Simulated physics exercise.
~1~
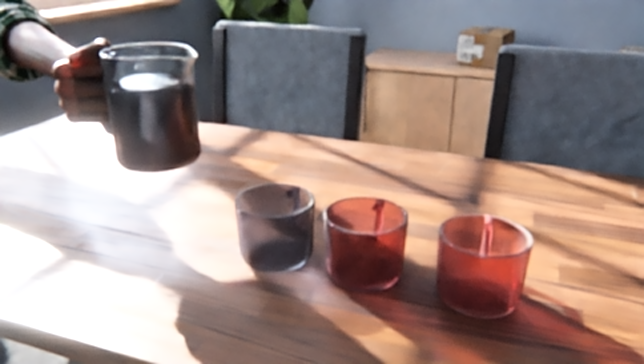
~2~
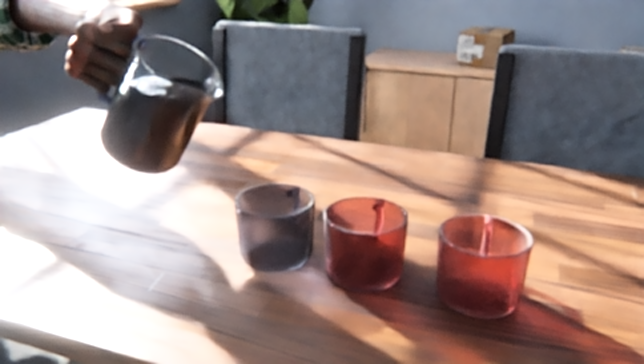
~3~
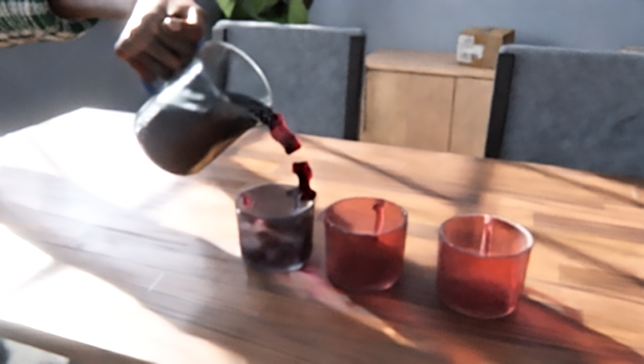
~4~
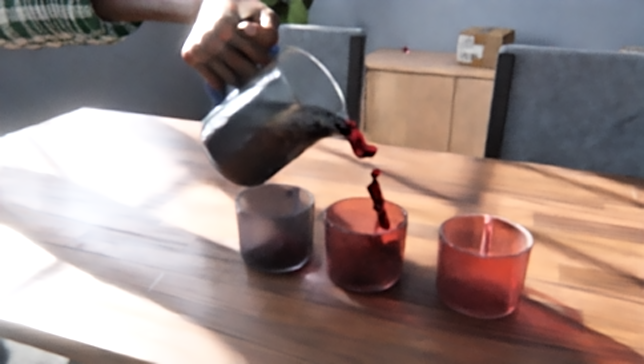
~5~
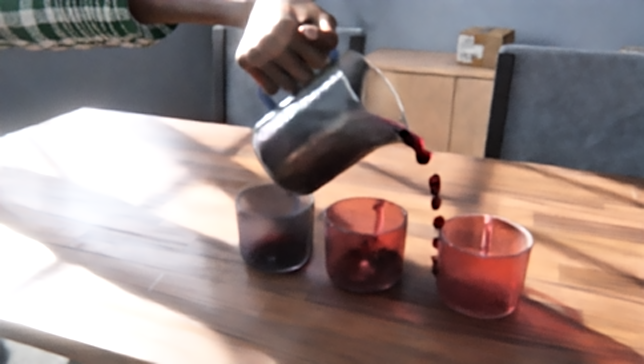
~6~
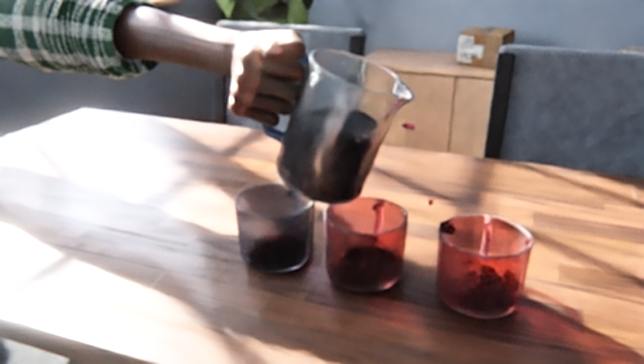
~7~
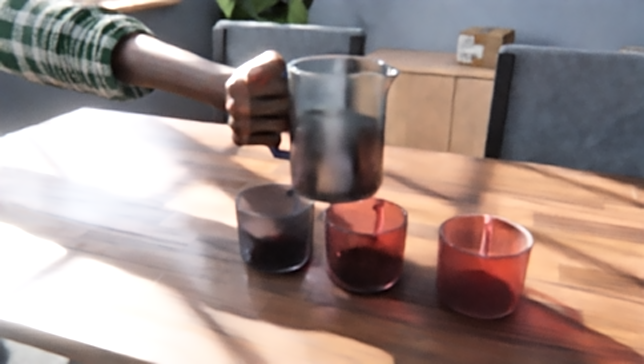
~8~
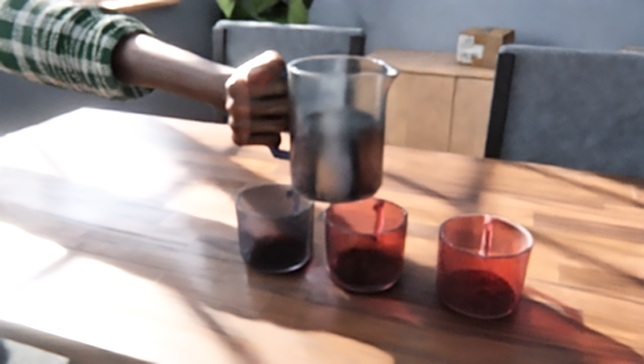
The video shows a hand tilting a glass jug of dark red wine and sweeping it rightwards over three empty cups on a wooden table, pouring into each in turn, then bringing the jug upright, leaving some wine in every cup and more in the jug.
